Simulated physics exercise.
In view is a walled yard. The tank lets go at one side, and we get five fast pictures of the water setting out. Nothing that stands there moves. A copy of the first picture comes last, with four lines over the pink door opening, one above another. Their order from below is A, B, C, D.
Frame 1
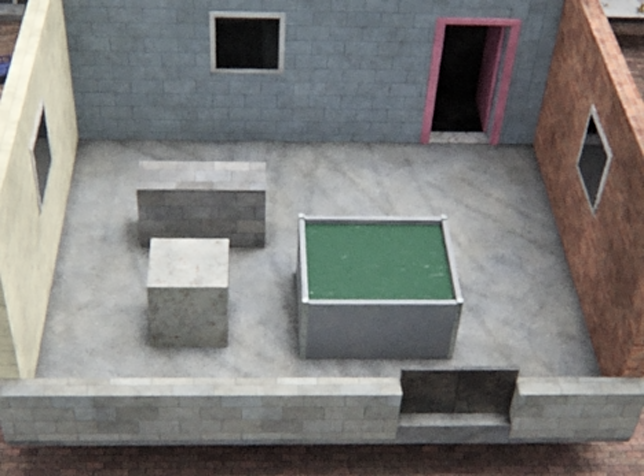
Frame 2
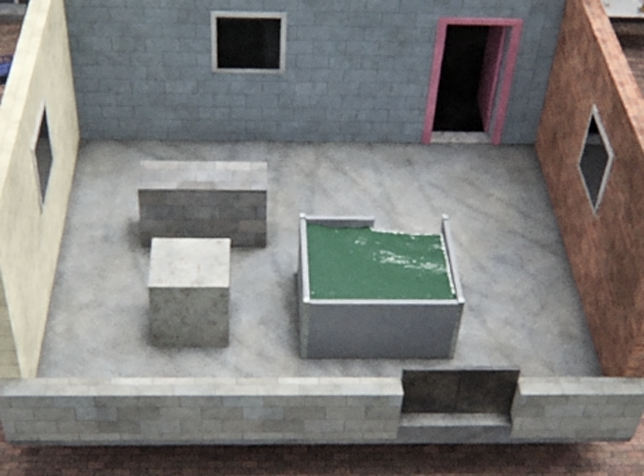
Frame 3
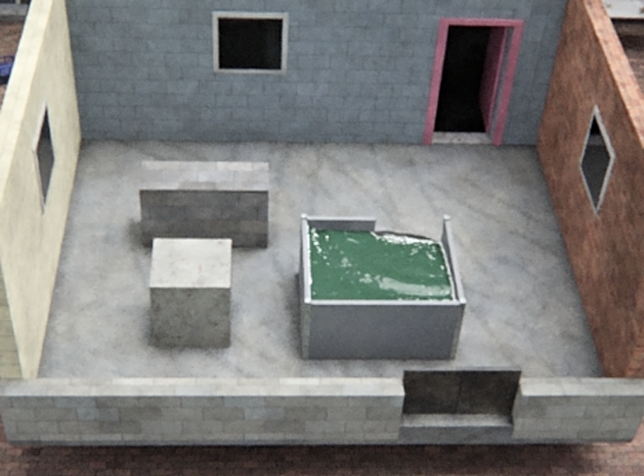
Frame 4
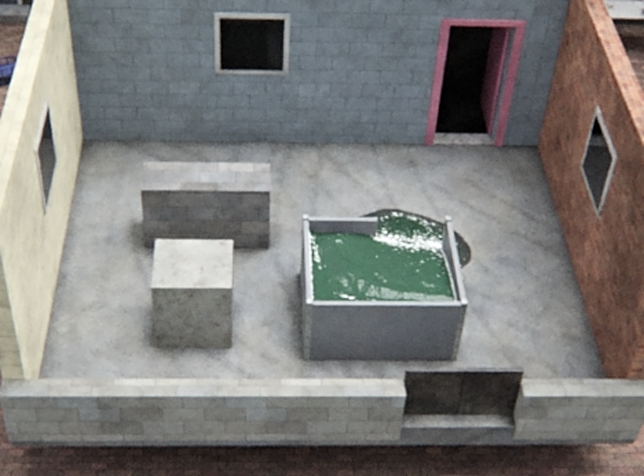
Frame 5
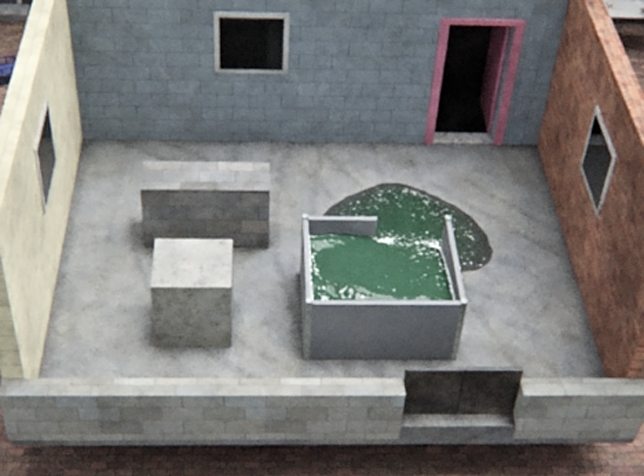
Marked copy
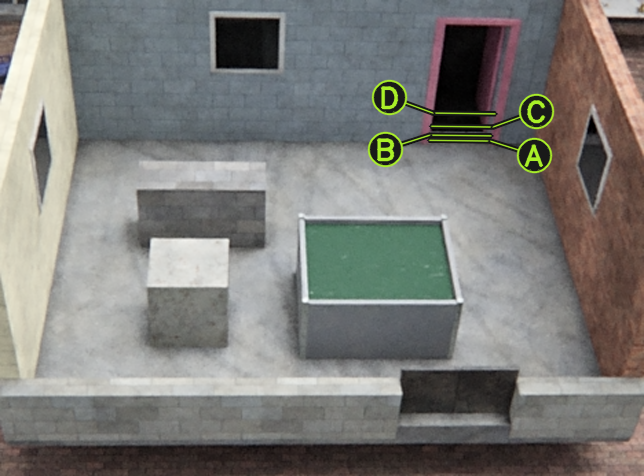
Green water in a gray tank inside a walled yard drops and ripples as a gap opens in the tank's back wall, then pours out behind it and spreads across the floor in a widening, rounded pool.
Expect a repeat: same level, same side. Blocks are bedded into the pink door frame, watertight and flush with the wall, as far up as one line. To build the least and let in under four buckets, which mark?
Choose C.
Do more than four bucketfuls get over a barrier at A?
Yes, it does.
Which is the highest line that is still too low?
That is line B.
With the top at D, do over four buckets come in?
No, not at all.
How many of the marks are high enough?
Two of them.
On the marked copy, A at (459, 140); B at (460, 135); C at (462, 126); D at (464, 113); from the bottom up A, B, C, D.
If A is chosen, dozens of bucketfuls pour in.
If B is chosen, about 12 bucketfuls get in.
If C is chosen, a splash gets over, under a bucket.
If D is chosen, nothing gets over.
